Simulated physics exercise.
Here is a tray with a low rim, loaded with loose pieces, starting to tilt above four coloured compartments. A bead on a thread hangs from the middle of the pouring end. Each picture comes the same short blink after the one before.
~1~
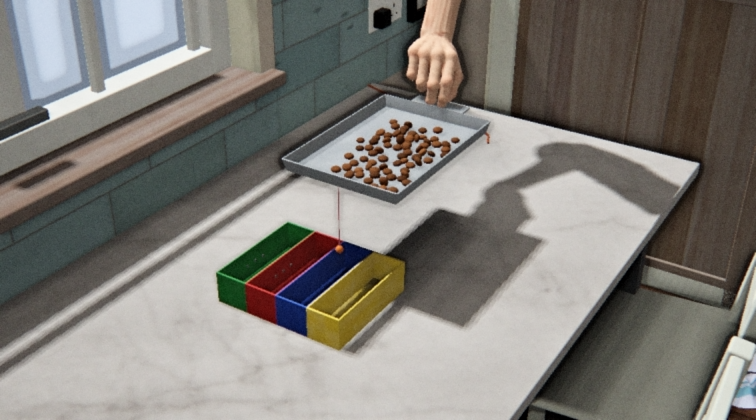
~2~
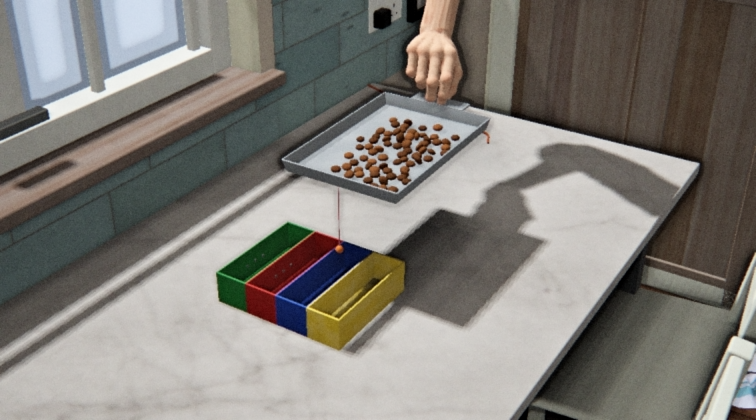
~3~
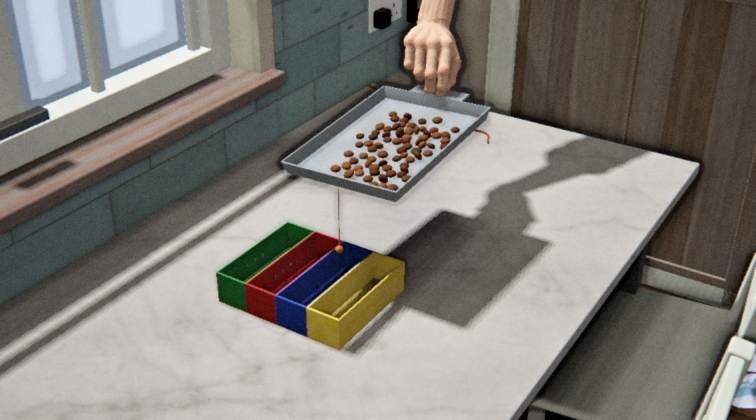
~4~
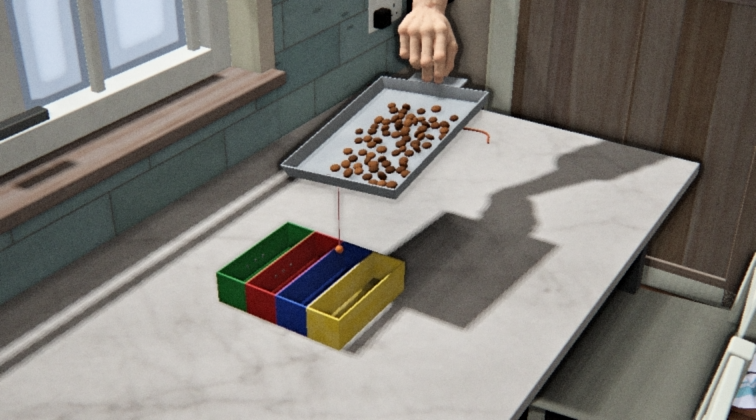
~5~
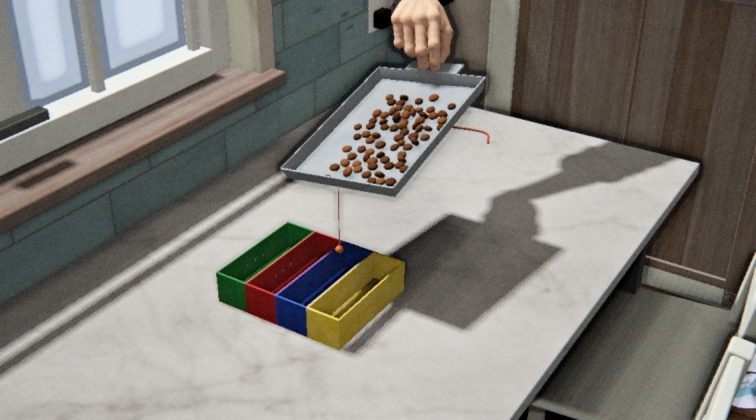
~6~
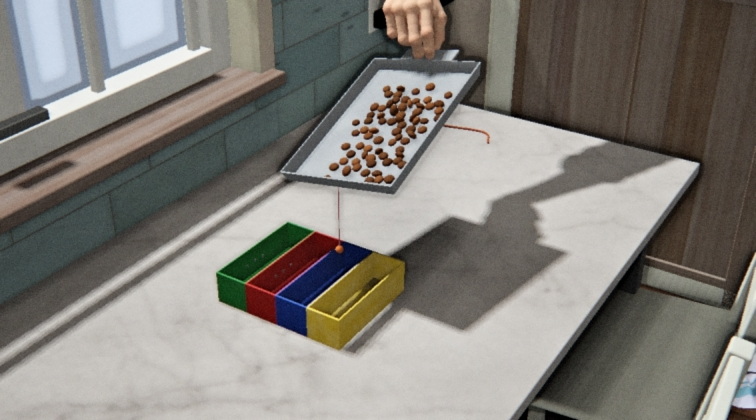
A hand held a shallow gray tray of brown kibble above green, red, blue and yellow compartments on a marble counter, then raised the back end, gradually tilting the tray toward its front left corner.
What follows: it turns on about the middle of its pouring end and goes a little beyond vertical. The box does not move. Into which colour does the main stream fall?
The green cell gets the most.
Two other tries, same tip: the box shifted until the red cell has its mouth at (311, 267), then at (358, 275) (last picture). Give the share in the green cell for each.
About 60 and 0 per cent.
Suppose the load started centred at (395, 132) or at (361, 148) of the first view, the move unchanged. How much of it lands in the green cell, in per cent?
The first gives 70 %, the second 60 %.
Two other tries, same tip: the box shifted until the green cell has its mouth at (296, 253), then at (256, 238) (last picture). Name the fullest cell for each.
At the first place the green one, at the second that red cell.
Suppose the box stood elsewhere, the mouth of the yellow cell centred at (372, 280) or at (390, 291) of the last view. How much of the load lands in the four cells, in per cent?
Near 90 % and 50 %.
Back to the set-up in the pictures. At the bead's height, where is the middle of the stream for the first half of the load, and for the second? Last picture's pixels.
At about (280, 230), then at (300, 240).
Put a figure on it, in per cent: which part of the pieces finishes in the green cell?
About 50 per cent.
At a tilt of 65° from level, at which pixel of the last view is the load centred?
Near (311, 165).
Shortly afterwards, tray tipped steeply; all but a few on the tray; a little falling or outside the box.
Next, tray tipped past a quarter turn; near a quarter on the tray; near half in the green cell; near a quarter in the red cell; near a quarter falling or outside the box.
Some moments later, tray tipped past a quarter turn; near half in the green cell; near a third in the red cell; a little falling or outside the box.
In the end, tray tipped past a quarter turn; near half in the green cell; near a third in the red cell; none at all in the yellow cell; none at all in the blue cell; a little outside the box.
